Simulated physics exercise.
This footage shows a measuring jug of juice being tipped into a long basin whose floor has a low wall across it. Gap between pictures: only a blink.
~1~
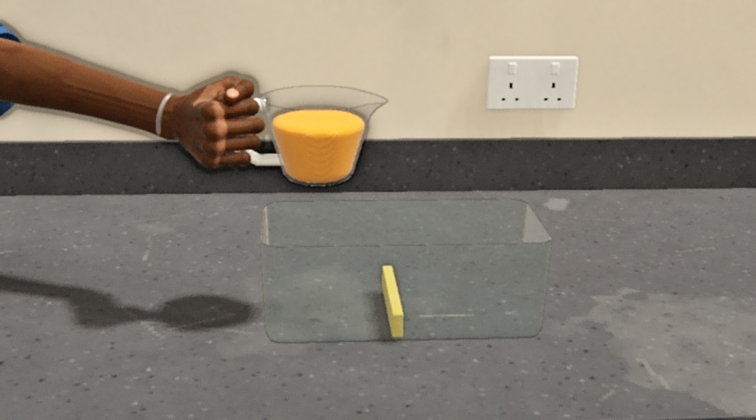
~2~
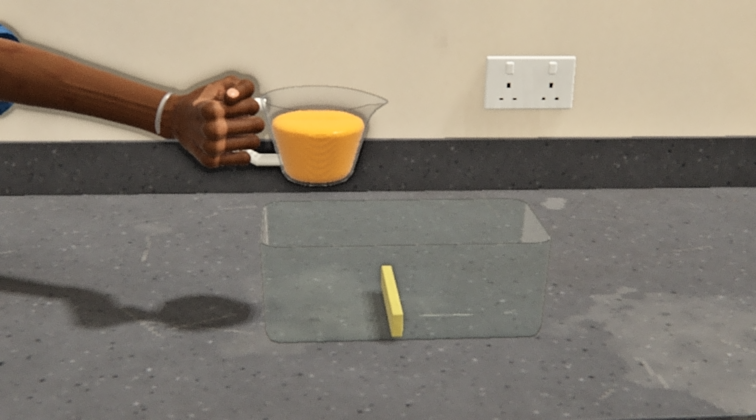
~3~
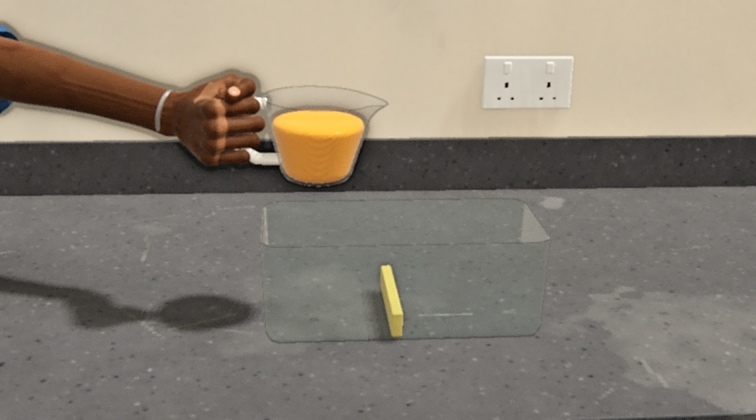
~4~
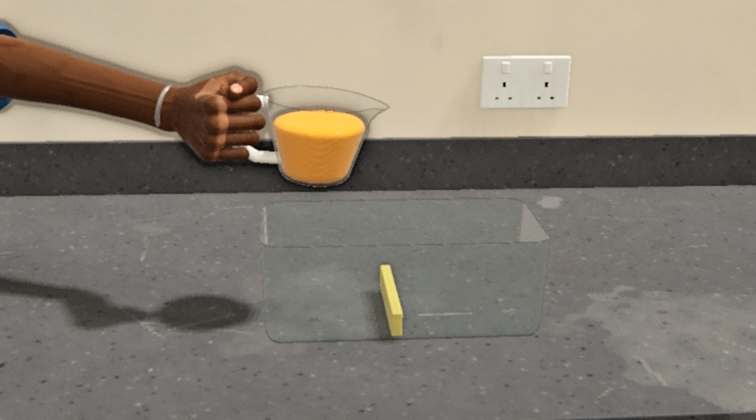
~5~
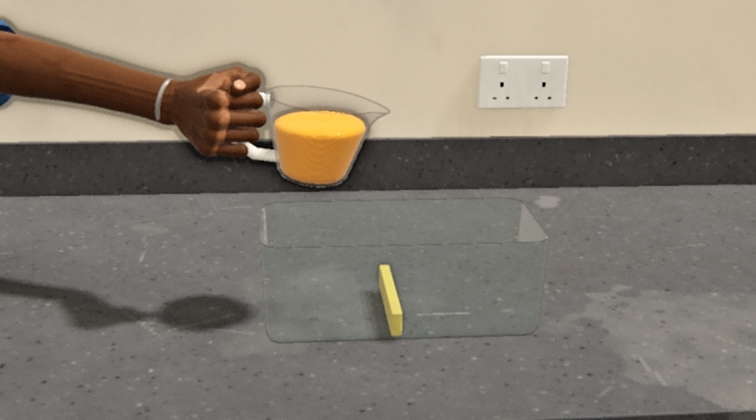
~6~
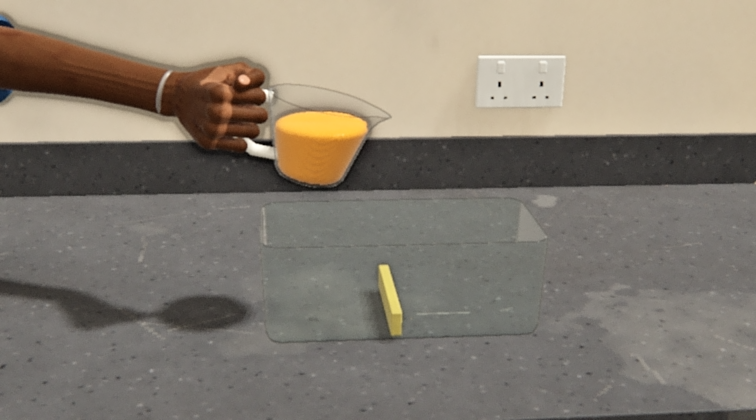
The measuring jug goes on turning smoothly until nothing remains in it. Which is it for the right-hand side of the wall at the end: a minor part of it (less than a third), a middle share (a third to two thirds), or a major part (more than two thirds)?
Looks to me like the right side of the wall gets upwards of two thirds.
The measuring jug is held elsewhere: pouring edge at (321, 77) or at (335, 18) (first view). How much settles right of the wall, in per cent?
Roughly 10 in a hundred the first time and 35 in a hundred the second.
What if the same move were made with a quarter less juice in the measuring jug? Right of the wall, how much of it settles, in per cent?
The share comes to roughly 75 per cent.
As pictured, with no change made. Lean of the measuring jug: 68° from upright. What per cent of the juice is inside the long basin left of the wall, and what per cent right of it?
0 per cent left, 15 per cent right.
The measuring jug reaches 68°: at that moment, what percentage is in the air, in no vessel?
Estimate: Some 20 per cent.
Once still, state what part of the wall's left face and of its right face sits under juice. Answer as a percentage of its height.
I'd put the left at about 10 and the right at about 50.
A moment on, the tilt is 68° and 65 per cent is still to pour, 0 is left of the wall and 15 right of it.
Next, the tilt is 104° and 4 per cent is still to pour, 12 is left of the wall and 80 right of it.
Then the tilt is 111° and 0 per cent is still to pour, 18 is left of the wall and 82 right of it.
Later the tilt is 111° and 0 per cent is still to pour, 19 is left of the wall and 81 right of it.
At rest 19 per cent lies left of the wall, 81 right of it and 1 outside.
